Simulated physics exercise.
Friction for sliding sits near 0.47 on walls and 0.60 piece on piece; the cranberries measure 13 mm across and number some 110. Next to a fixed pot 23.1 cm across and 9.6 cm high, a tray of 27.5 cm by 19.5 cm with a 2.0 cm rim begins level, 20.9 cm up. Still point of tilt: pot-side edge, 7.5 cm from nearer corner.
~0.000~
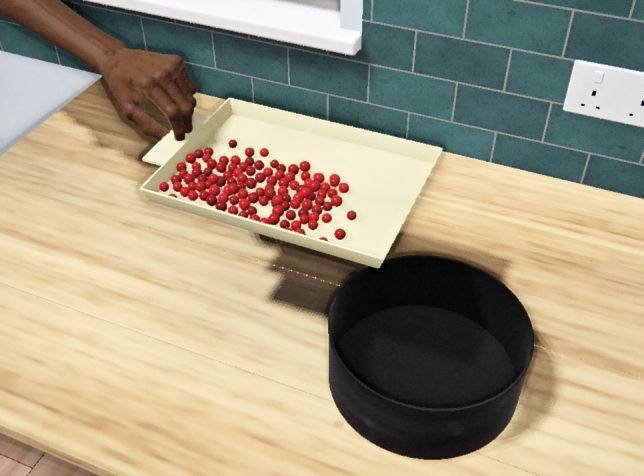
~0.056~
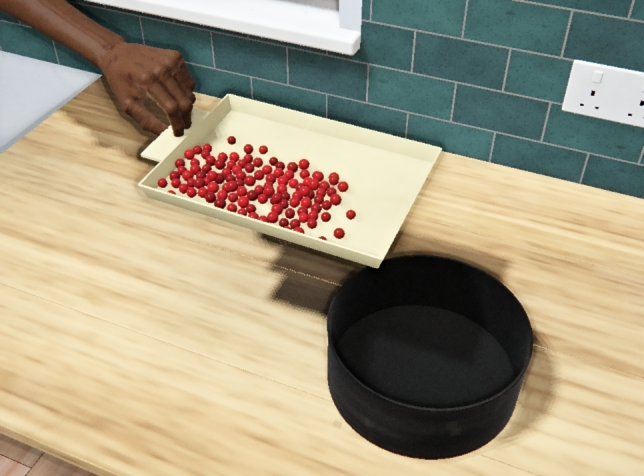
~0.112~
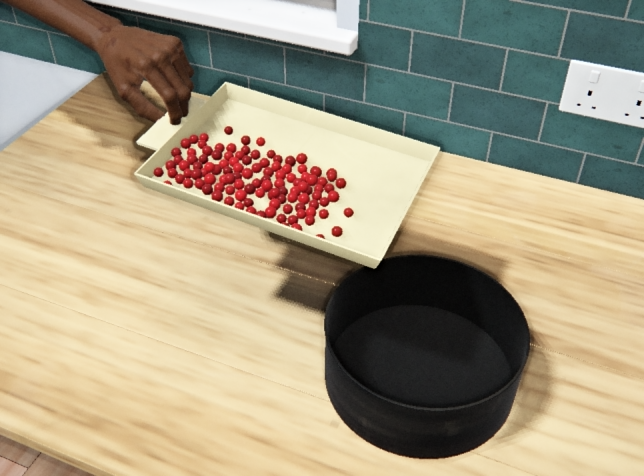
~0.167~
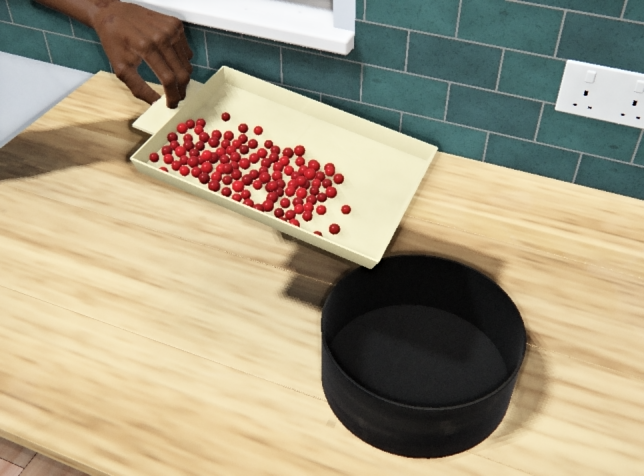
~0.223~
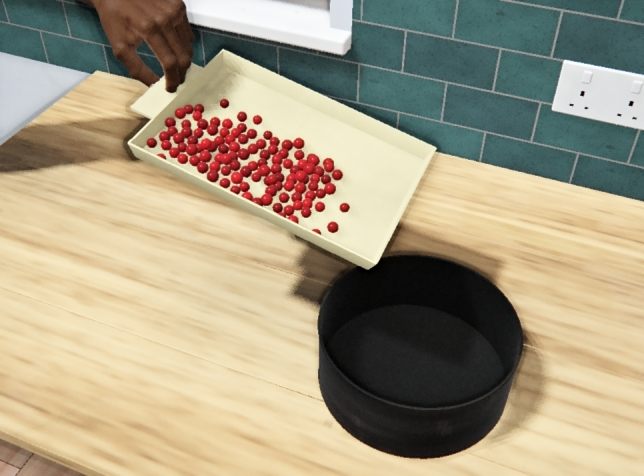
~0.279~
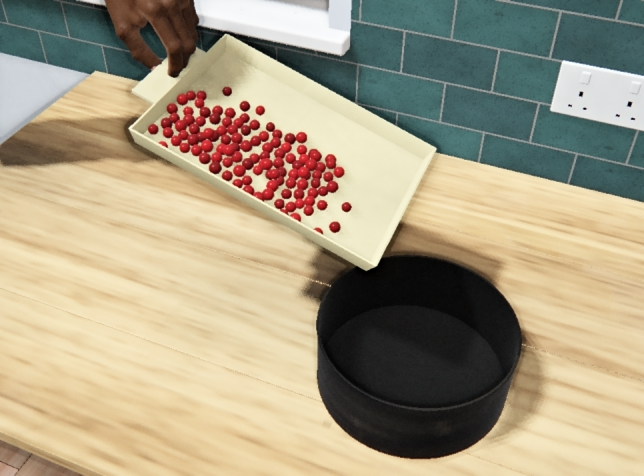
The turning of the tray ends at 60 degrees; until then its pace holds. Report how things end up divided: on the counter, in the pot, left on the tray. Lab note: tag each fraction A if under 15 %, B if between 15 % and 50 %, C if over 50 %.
Counter = A, pot = B, tray = C.
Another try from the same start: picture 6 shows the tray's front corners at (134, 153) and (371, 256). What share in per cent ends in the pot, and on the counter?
Split: Pot = 0, counter = 0.
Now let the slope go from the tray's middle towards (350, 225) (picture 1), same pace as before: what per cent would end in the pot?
Some 20 per cent.
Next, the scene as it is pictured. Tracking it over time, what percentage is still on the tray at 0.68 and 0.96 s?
First 100, then 75.
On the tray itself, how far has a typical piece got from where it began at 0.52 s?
Displacement on the tray: About 6 cm.
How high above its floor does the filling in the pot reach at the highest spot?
Height: Approx. 1.5 cm.
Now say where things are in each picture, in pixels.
In the first frame, tray tilt 0 degrees, front corners at (148, 187) and (379, 253); middle of the pieces at (260, 192); pot at (430, 325).
In the second frame, tray tilt 1 degrees, front corners at (146, 183) and (379, 254); middle of the pieces at (259, 190).
In the third frame, tray tilt 5 degrees, front corners at (142, 172) and (377, 254), lowest corner right front; middle of the pieces at (257, 183).
In the fourth frame, tray tilt 9 degrees, front corners at (138, 157) and (375, 255), lowest corner right front; middle of the pieces at (254, 175).
In the fifth frame, tray tilt 14 degrees, front corners at (136, 142) and (373, 257), lowest corner right front; middle of the pieces at (253, 166).
In the sixth frame, tray tilt 19 degrees, front corners at (138, 128) and (373, 259), lowest corner right front; middle of the pieces at (255, 158); pot at (418, 325). Its pace works out near 85 degrees a second.
After 0.52 s, tilt 40 degrees; the tray holds 100 %, the pot 0 %.
After 0.68 s, tilt 54 degrees; the tray holds 100 %, the pot 0 %.
After 0.96 s, tilt 60 degrees; the tray holds 75 %, the pot 20 %.
At rest (1.6 s), counter 0 %, pot 25 %, tray 75 %.
